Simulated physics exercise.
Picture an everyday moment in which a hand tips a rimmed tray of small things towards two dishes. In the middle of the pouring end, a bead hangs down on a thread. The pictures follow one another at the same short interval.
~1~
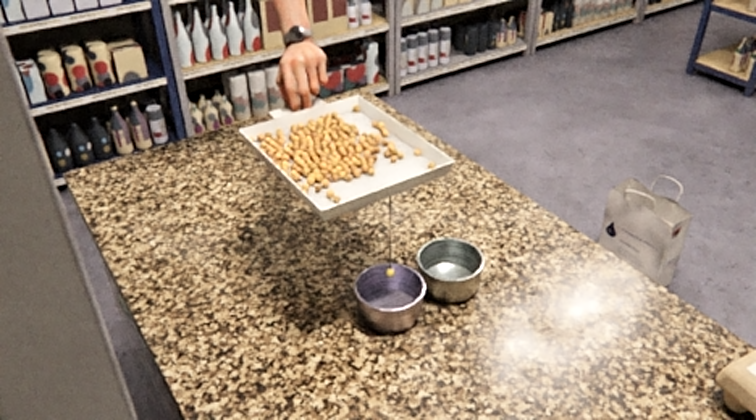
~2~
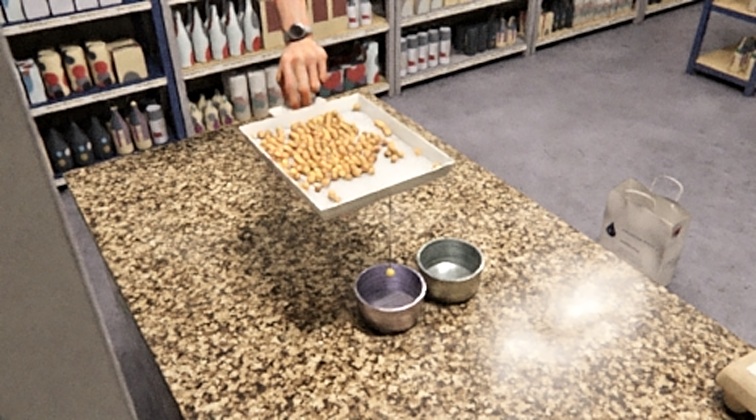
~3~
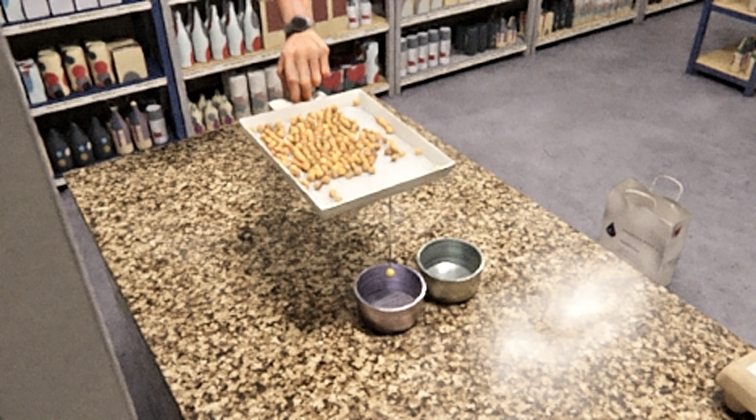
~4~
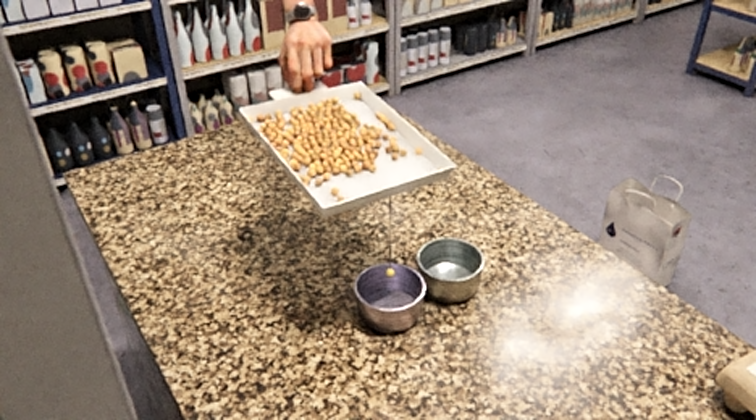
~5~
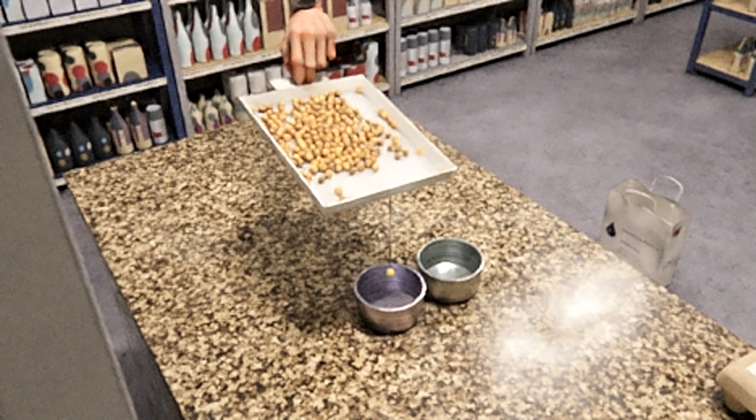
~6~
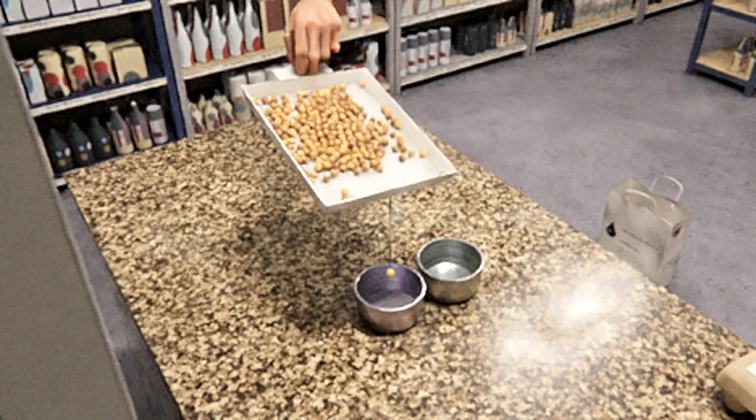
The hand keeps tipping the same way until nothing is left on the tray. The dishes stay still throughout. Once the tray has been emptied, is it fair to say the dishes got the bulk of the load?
Catch: Above fifty percent.
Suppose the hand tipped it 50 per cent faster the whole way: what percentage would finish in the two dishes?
About 50 %.
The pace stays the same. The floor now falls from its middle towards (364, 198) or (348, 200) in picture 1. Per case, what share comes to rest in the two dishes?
That comes to 0 per cent the first time and 0 per cent the second.
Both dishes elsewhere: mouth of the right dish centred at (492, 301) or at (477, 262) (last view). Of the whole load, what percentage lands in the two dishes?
First placement: Some 0 %; second placement: Some 80 %.
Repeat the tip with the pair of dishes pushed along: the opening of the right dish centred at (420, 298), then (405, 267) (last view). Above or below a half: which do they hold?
The pair would catch the lesser share the first time and the lesser share the second time.
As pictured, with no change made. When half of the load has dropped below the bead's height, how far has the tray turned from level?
Near 85 degrees.
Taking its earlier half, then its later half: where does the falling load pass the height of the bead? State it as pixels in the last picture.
(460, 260), then (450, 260).
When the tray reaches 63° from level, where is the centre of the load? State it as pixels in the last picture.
The load is centred around (429, 184).
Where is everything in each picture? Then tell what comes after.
In the first picture, corners of the pouring end at (324, 206) and (448, 160), level; middle of the load at (325, 149), round wooden beads; left dish at (409, 316); right dish at (470, 287); bead on its thread at (390, 273).
In the second picture, corners of the pouring end at (324, 206) and (448, 161), level; middle of the load at (325, 147).
In the third picture, corners of the pouring end at (324, 205) and (449, 162), tipped barely, lowest at the right corner; middle of the load at (325, 143).
In the fourth picture, corners of the pouring end at (326, 203) and (450, 164), tipped a little, lowest at the right corner; middle of the load at (325, 138).
In the fifth picture, corners of the pouring end at (327, 202) and (450, 167), tipped a little, lowest at the right corner; middle of the load at (328, 132), a small part on the move.
In the sixth picture, corners of the pouring end at (328, 201) and (451, 169), tipped clearly, lowest at the right corner; middle of the load at (332, 129), nearly all on the move; left dish at (409, 316); right dish at (470, 287).
Soon after the last picture, tray tipped steeply; about two thirds on the tray; a small part in the right dish; a small part outside both; about a quarter in the air.
A little later, tray tipped past a quarter turn; a stray few on the tray; a stray few in the left dish; about two thirds in the right dish; about a quarter outside both; a small part in the air.
Later still, tray tipped past a quarter turn; a stray few in the left dish; about two thirds in the right dish; about a quarter outside both.
By the end, tray tipped past a quarter turn; a stray few in the left dish; about two thirds in the right dish; about a quarter outside both.
